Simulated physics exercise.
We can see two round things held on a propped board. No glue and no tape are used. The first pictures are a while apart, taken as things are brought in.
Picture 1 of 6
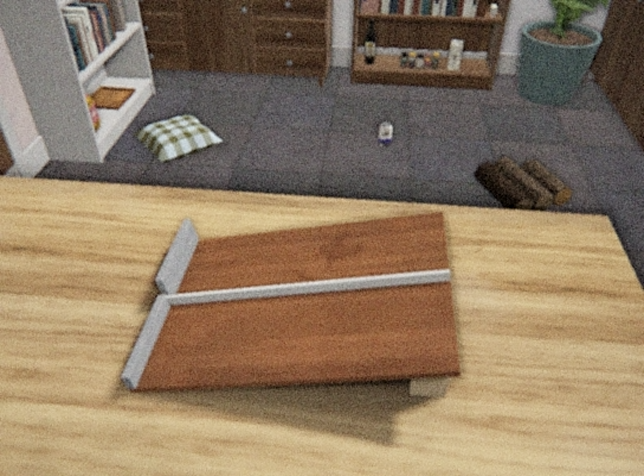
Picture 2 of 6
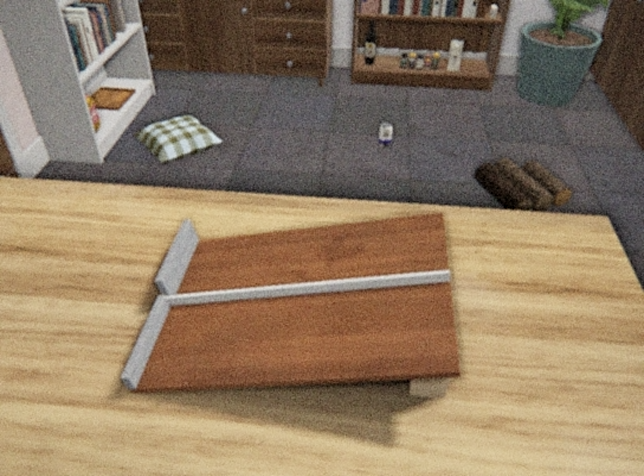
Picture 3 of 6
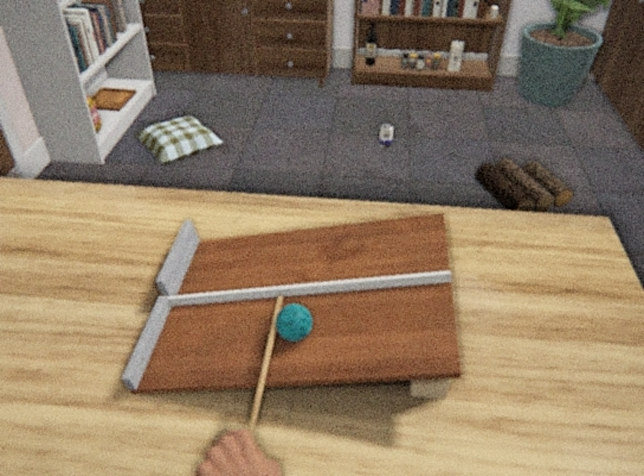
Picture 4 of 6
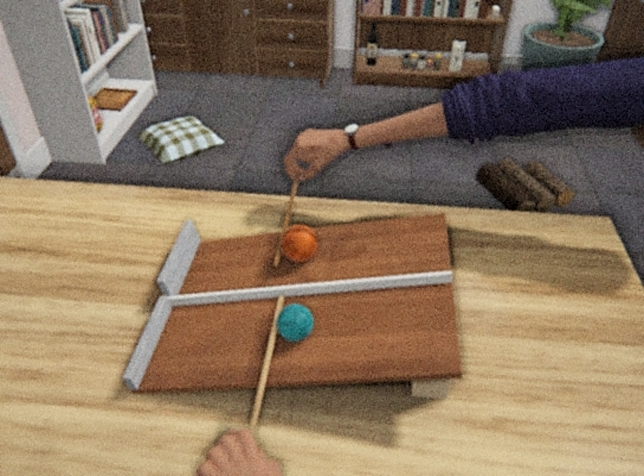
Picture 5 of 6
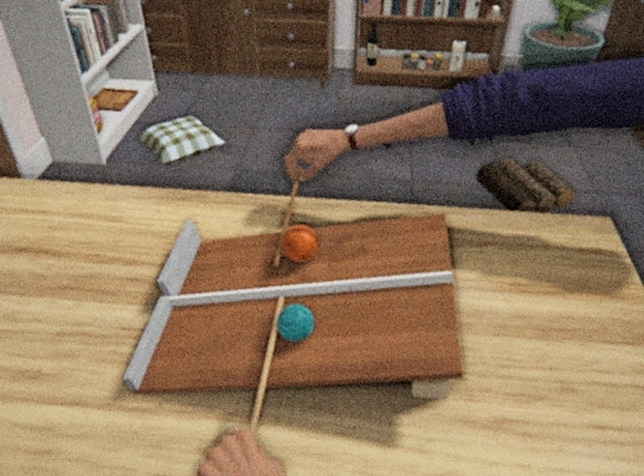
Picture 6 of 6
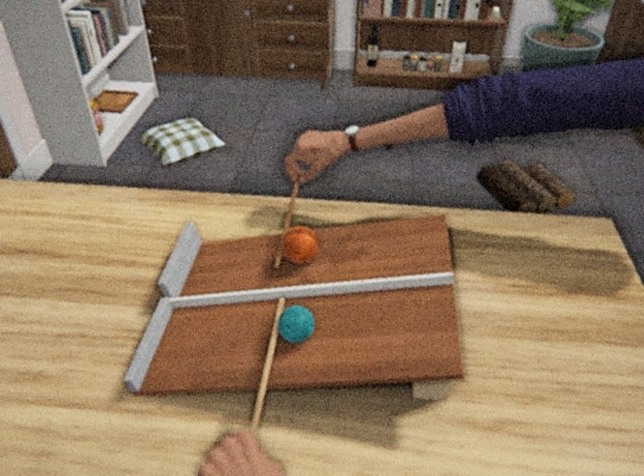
In a room seen from slightly above a pale wooden table, a bookshelf, checked cushion, potted plant and logs stand beyond on a grey floor. A propped reddish-brown board with a pale divider and end strips lies on the table. A hand with a stick holds a turquoise ball in the near lane, then a dark-sleeved arm holds an orange one in the far lane, and both stay practically still.
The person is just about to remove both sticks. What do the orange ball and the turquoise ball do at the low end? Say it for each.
Note - orange ball stays put; turquoise ball stays put.
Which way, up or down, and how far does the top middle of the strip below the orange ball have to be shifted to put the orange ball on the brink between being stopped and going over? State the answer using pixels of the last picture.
Shift: Approx. 16 px, direction down.
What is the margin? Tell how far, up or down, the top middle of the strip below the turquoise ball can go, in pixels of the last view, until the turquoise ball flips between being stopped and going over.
Shift: 4 px, direction down.
Then, 0.30 s later than the last frame, orange ball rolling on the board near (275, 248); turquoise ball rolling on the board near (267, 327).
Then, 0.50 s later than the last frame, orange ball rolling on the board near (223, 254); turquoise ball rolling on the board near (207, 332).
When it is over, the orange ball gets caught, near (200, 257); the turquoise ball gets caught, near (166, 335).
